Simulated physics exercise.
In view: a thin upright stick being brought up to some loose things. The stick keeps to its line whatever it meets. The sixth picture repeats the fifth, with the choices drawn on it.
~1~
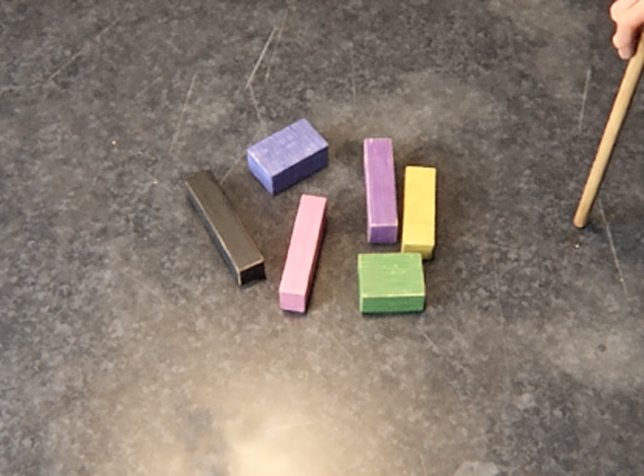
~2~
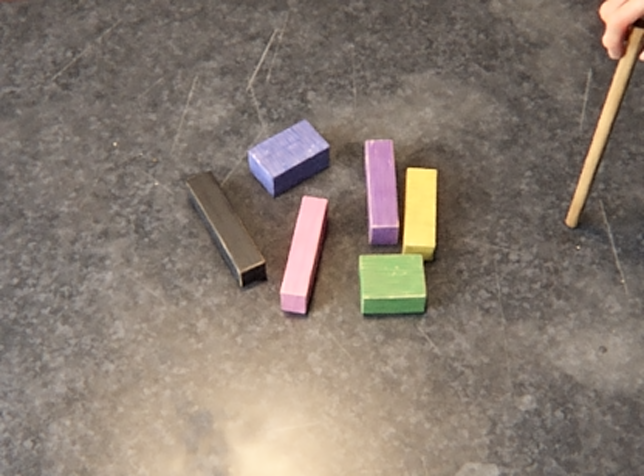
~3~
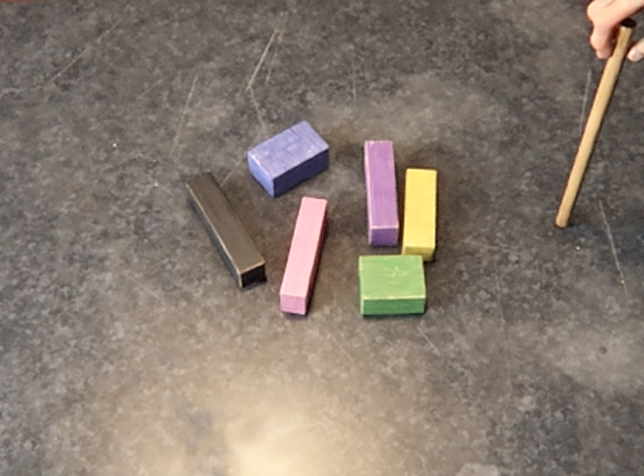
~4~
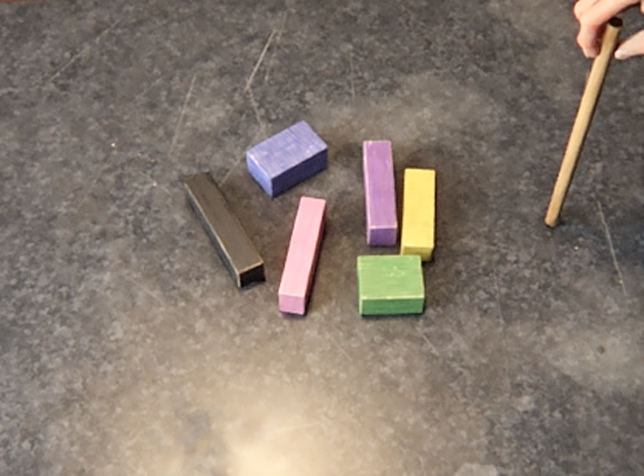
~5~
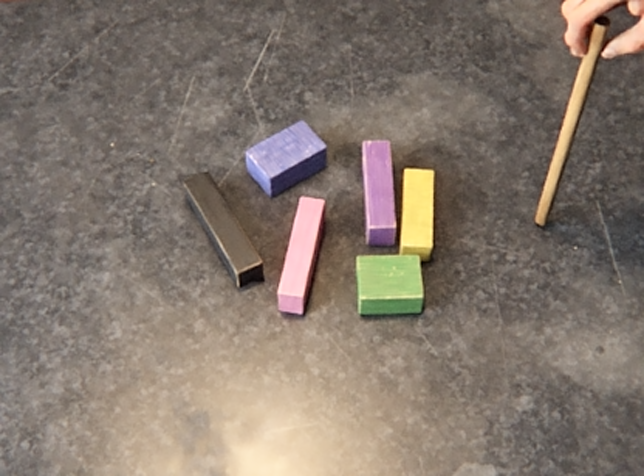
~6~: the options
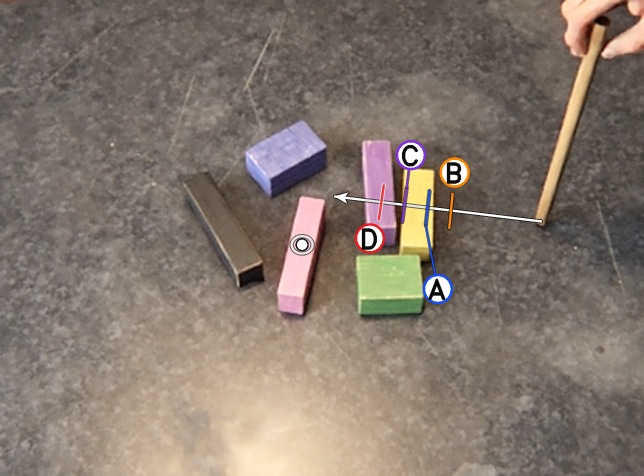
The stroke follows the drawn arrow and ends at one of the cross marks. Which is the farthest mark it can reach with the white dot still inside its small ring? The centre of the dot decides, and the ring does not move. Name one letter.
The farthest safe stop is D.
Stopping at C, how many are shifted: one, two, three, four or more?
Two.
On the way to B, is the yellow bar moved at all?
By then, no.
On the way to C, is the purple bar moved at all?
Yes.
On the marked copy, A at (428, 208); B at (451, 210); C at (404, 205); D at (381, 202); the arrow from (541, 221) to (334, 196); the white dot at (303, 245).
Following D. Soon after the start, foot of the stick (482, 216).
Later, foot of the stick (424, 208); yellow bar (405, 215).
In the end, foot of the stick (381, 203); yellow bar (359, 211); purple bar (332, 188); the dot is still in its ring.
As for the rest, A keeps the dot in but is short; B keeps the dot in but is short; C keeps the dot in but is short.
